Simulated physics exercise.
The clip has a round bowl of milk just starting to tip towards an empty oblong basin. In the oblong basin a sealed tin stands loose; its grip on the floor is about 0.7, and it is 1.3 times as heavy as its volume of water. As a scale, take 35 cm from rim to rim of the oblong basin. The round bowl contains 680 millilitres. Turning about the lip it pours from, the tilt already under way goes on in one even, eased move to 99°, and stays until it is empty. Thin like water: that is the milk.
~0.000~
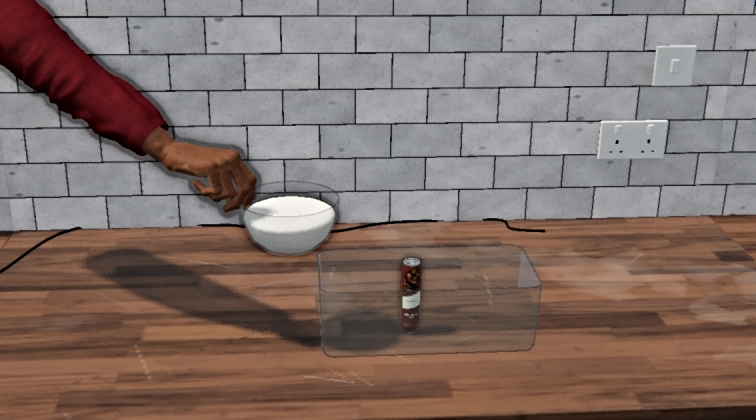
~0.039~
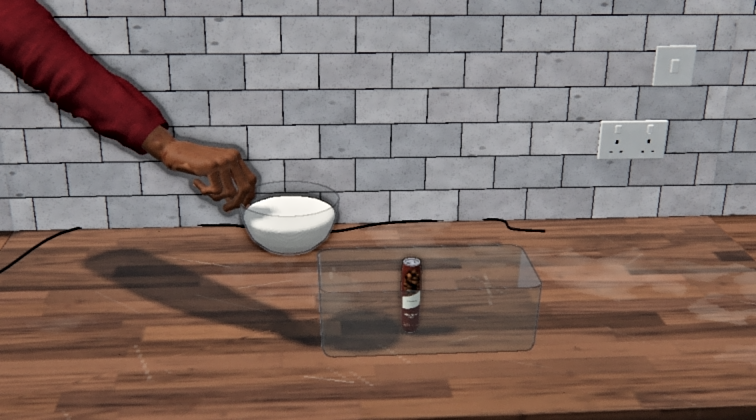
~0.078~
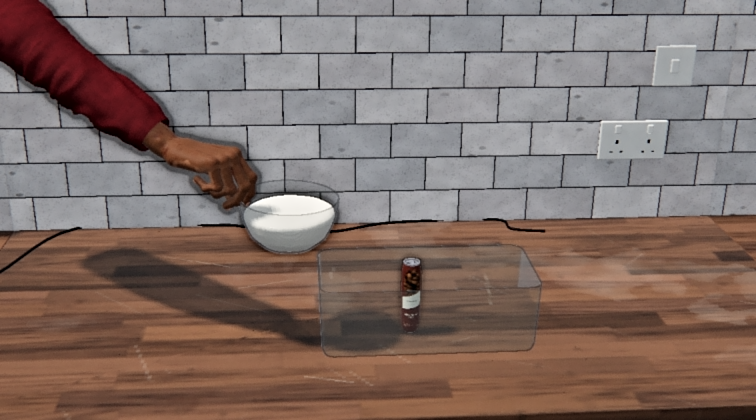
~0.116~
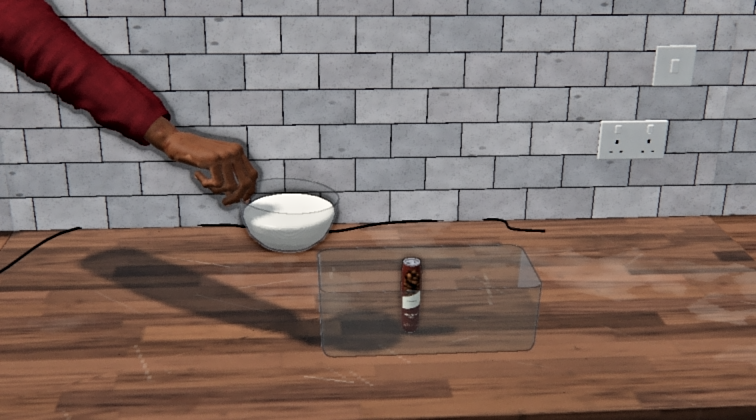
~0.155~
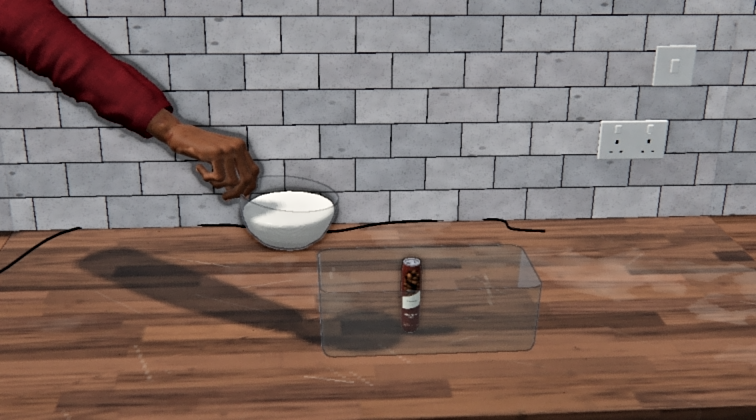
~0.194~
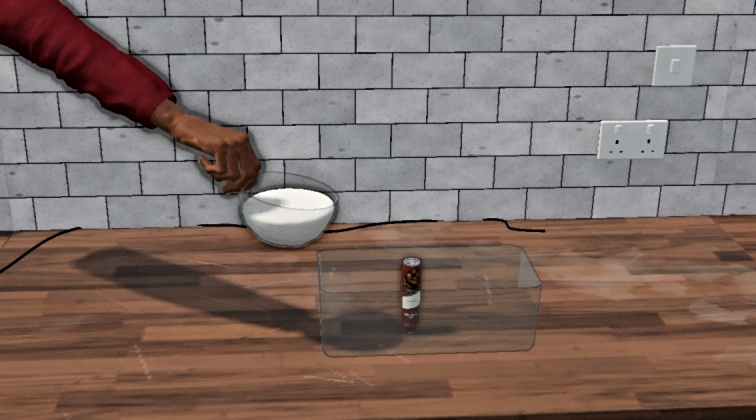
In the video, a hand in a dark red sleeve holds a round glass bowl of milk above a wooden counter and tilts it slightly to the right, near a clear oblong basin and a small dark tin.
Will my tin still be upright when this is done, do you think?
Looks like it can't take it.
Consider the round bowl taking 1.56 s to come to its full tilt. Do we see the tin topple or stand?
In that case the tin stays vertical.
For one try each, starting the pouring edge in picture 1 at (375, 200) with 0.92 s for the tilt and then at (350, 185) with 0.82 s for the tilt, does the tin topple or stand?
First it keeps standing; then it keeps standing.
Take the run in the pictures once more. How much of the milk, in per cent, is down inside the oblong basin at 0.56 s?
Estimate - around 1 in a hundred parts.
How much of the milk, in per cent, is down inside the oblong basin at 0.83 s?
That comes to about 66 percent.
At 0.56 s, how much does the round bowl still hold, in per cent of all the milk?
About 68 per cent.
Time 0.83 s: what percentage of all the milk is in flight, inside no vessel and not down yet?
Estimate: About 28 in a hundred.
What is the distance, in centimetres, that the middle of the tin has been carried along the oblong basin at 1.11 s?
Near 5 cm.
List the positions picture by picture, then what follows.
In the first picture, it leans 0°; its right rim is at (339, 199); the milk meets the walls at (244, 213) and (335, 211); the oblong basin's rim runs from (319, 271) to (532, 266); the tin's top is at (412, 265).
In the second picture, it leans 0°; its right rim is at (339, 199); the milk meets the walls at (243, 212) and (335, 210).
In the third picture, it leans 2°; its right rim is at (339, 199); the milk meets the walls at (243, 211) and (335, 209).
In the fourth picture, it leans 4°; its right rim is at (339, 199); the milk meets the walls at (243, 210) and (335, 207).
In the fifth picture, it leans 7°; its right rim is at (338, 199); the milk meets the walls at (243, 208) and (335, 205).
In the sixth picture, it leans 10°; its right rim is at (338, 199); the milk meets the walls at (242, 205) and (334, 203).
After 0.56 s the tilt is 66° and 68 per cent is still to pour; the tin stands where it began.
After 0.83 s the tilt is 97° and 7 per cent is still to pour; the tin stands where it began.
After 1.11 s the tilt is 99° and 0 per cent is still to pour; the tin leans 43°.
After 1.42 s the tilt is 99° and 0 per cent is still to pour; the tin lies on its side.
In the end the tin lies on its side.
